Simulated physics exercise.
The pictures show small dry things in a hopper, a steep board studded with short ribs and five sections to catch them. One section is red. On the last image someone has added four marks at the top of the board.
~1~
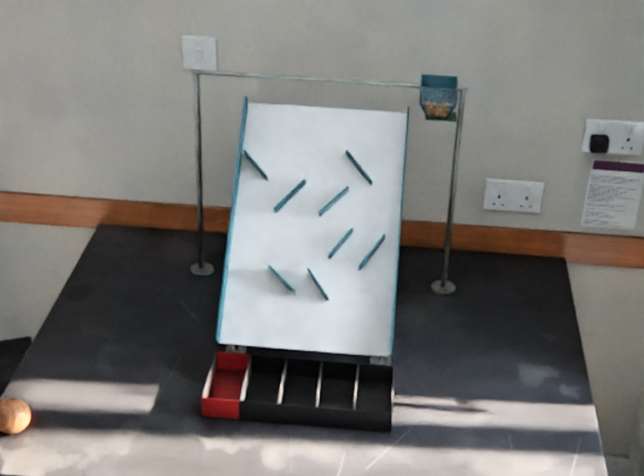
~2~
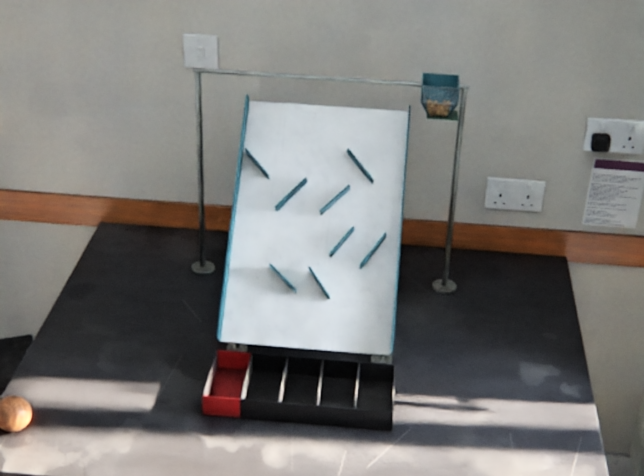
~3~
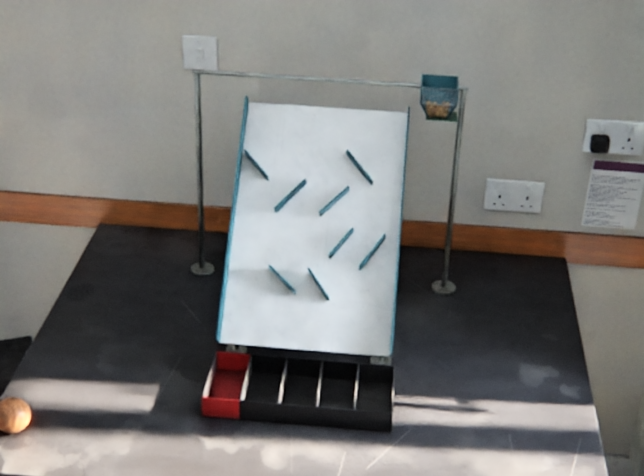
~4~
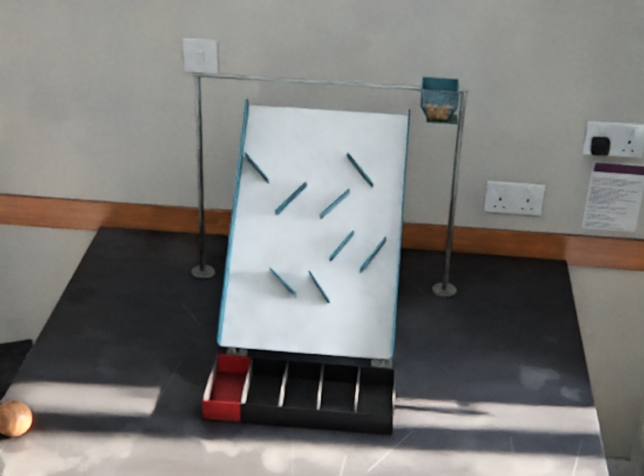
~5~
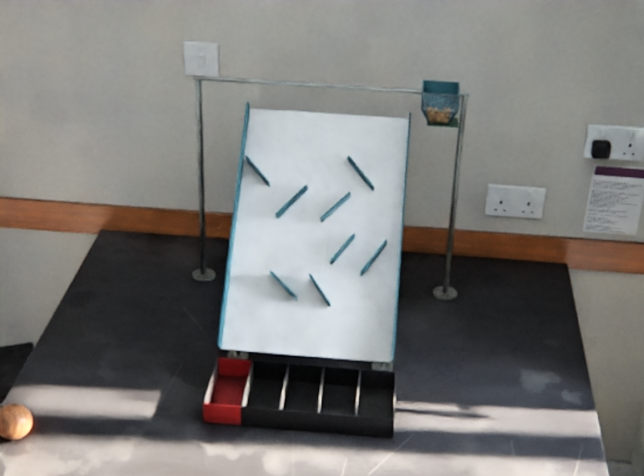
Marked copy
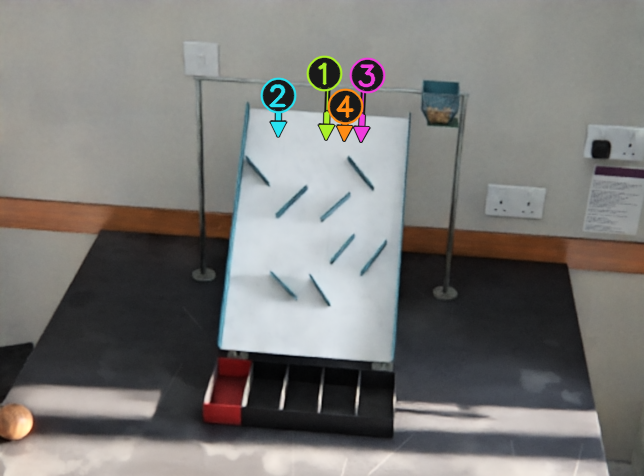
A steep white board with blue edges stands on a dark tabletop against a pale wall with a wooden strip, seen from the front and slightly above. Short blue ribs slant across it above a tray with one red section at the left and black ones beside it, while a blue hopper of beads hangs from a metal frame at upper right. Nothing in the scene moves, and the view only shifts very slightly.
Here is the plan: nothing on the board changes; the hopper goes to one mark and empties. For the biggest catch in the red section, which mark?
Mark 2.
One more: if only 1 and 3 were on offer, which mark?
1.
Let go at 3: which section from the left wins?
It is the fifth one.
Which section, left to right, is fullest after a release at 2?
It is the first one.
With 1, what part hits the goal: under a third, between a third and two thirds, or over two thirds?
Mark 1 gives under a third.
On the marked copy, mark 1 meets the board at (326, 134); mark 2 meets the board at (278, 131); mark 3 meets the board at (361, 136); mark 4 meets the board at (344, 135).
For mark 1, a small part in the red section, about two thirds in other sections, about a quarter outside the box.
For mark 2, about two thirds in the red section, a stray few in other sections, about a quarter outside the box.
For mark 3, a stray few in the red section, most in other sections, about a quarter outside the box.
For mark 4, a small part in the red section, about two thirds in other sections, about a quarter outside the box.
